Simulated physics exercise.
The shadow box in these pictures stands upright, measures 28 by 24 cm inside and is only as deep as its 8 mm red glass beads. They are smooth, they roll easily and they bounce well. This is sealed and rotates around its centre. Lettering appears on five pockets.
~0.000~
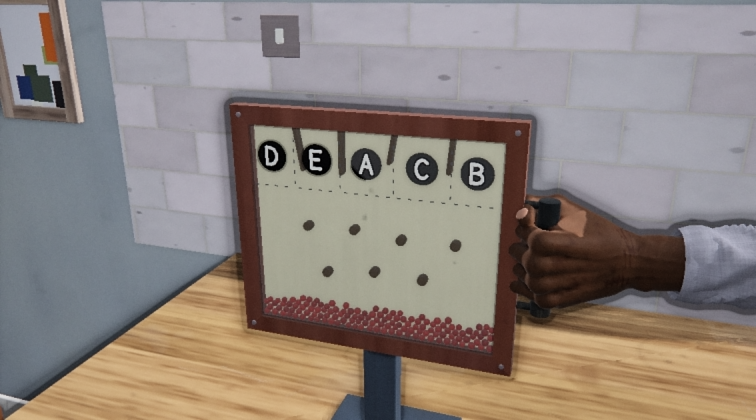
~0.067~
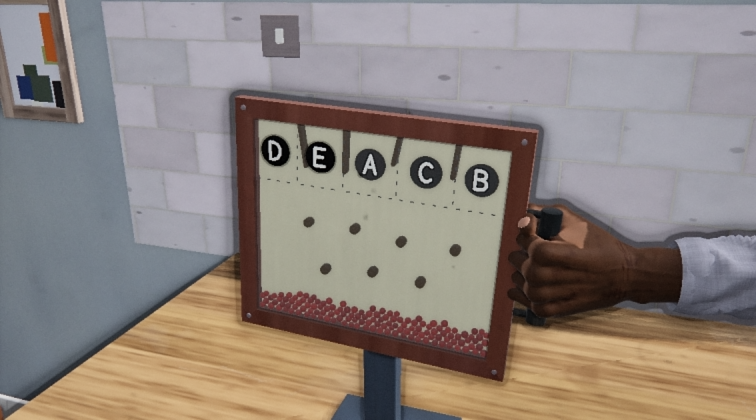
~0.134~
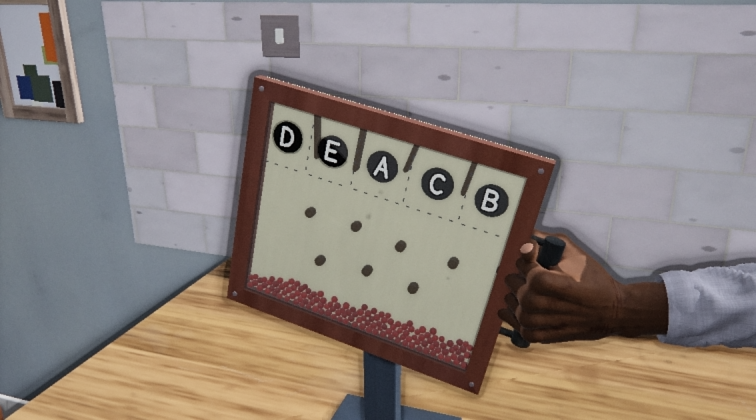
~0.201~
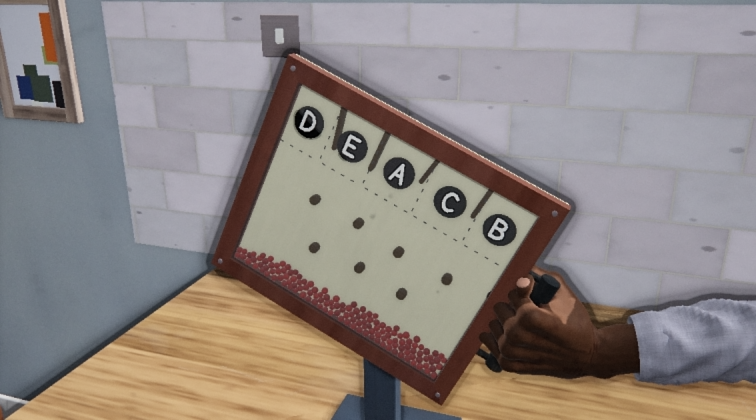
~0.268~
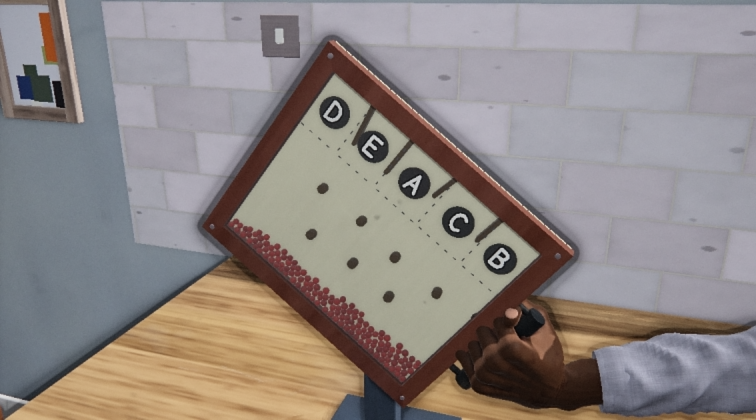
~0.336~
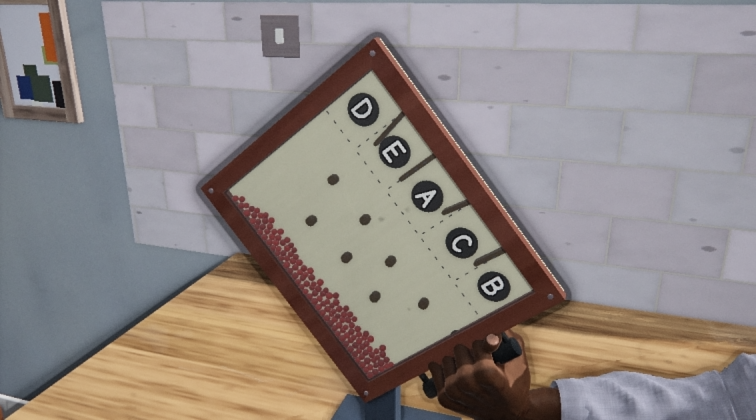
A framed panel on a blue-grey stand turns clockwise on a wooden tabletop, seen from the front and slightly above, before a pale brick wall. Its cream face holds black discs lettered D, E, A, C and B along the top, seven dark pegs, and small red beads along the bottom. The hand gripping its right side moves down and leftward, tilting it steeply, while the beads stay along the lower-left edge and the camera stays still.
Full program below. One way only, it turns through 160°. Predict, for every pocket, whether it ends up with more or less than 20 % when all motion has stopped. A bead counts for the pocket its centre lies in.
Predicted: A less, B more, C more, D less, E less.
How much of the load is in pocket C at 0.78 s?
The share there is some 5 per cent.
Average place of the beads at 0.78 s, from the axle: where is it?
The middle sits around 8 cm left of it and 9 cm below it.
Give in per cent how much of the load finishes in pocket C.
Some 35 percent.
After 0.56 s, it stands 94° clockwise; nothing in the marked areas.
After 0.78 s, it stands 136° clockwise; B 35 %, C 5 %.
After 0.97 s, it stands 160° clockwise; B 45 %, C 10 %.
Settled by 1.7 s, it stands 160° clockwise; A 0 %, B 45 %, C 35 %, D 0 %, E 0 %, elsewhere 20 %.
